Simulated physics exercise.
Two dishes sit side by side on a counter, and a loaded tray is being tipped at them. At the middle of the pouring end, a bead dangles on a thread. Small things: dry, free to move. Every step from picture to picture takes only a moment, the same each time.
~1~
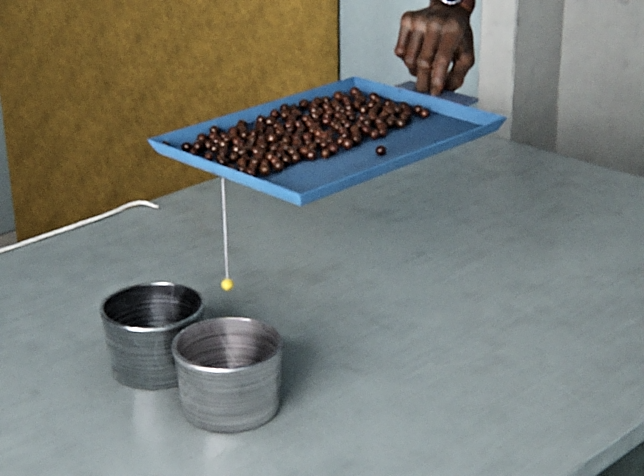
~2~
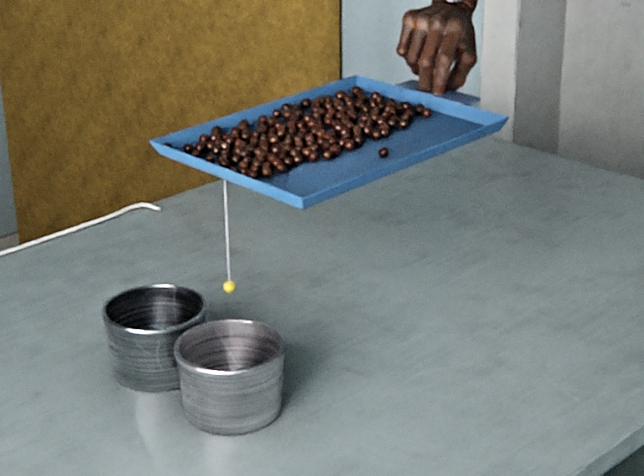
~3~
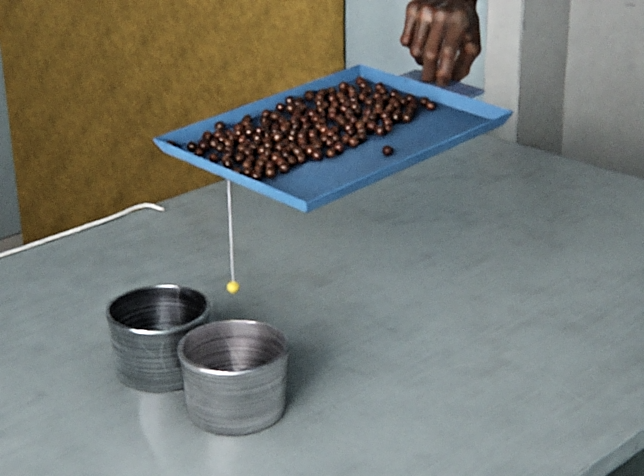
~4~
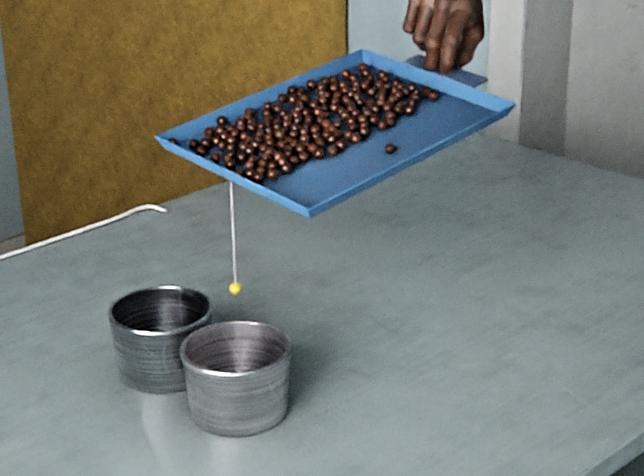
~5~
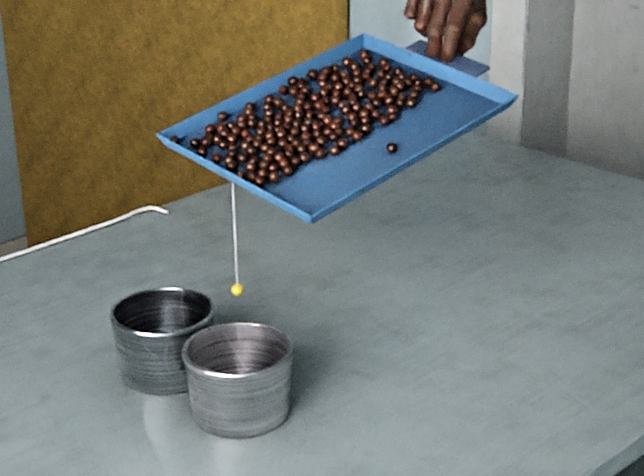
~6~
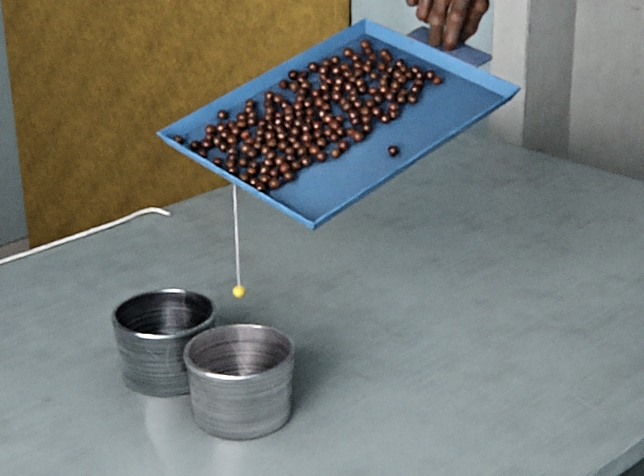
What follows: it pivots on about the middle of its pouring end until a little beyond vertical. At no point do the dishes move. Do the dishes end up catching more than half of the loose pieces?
No.
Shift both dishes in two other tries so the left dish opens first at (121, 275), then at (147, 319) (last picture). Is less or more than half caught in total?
At place one not up to half; at place two not up to half.
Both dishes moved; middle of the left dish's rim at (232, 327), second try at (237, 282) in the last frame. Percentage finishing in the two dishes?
Trial 1 about 80 %, trial 2 about 10 %.
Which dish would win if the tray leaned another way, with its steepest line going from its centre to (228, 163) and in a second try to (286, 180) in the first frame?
The first try: The left dish. The second: The dish on the right.
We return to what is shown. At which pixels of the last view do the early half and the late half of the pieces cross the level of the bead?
Around (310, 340), followed by around (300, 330).
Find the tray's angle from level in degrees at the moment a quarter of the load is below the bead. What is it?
I'd say close to 50 degrees.
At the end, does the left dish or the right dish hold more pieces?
Simple - it is the one placed right.
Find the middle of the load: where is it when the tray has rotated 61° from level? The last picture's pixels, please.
Look close to (296, 382) in the last picture.
Just after the last frame, tray tipped steeply; roughly a quarter on the tray; roughly a quarter in the right dish; just a few in the left dish; roughly a third outside both; about a tenth in the air.
A moment on, tray tipped past a quarter turn; roughly a quarter in the right dish; just a few in the left dish; roughly two thirds outside both.
Further on, tray tipped past a quarter turn; roughly a quarter in the right dish; just a few in the left dish; roughly two thirds outside both.
When it is over, tray tipped past a quarter turn; roughly a quarter in the right dish; just a few in the left dish; roughly two thirds outside both.
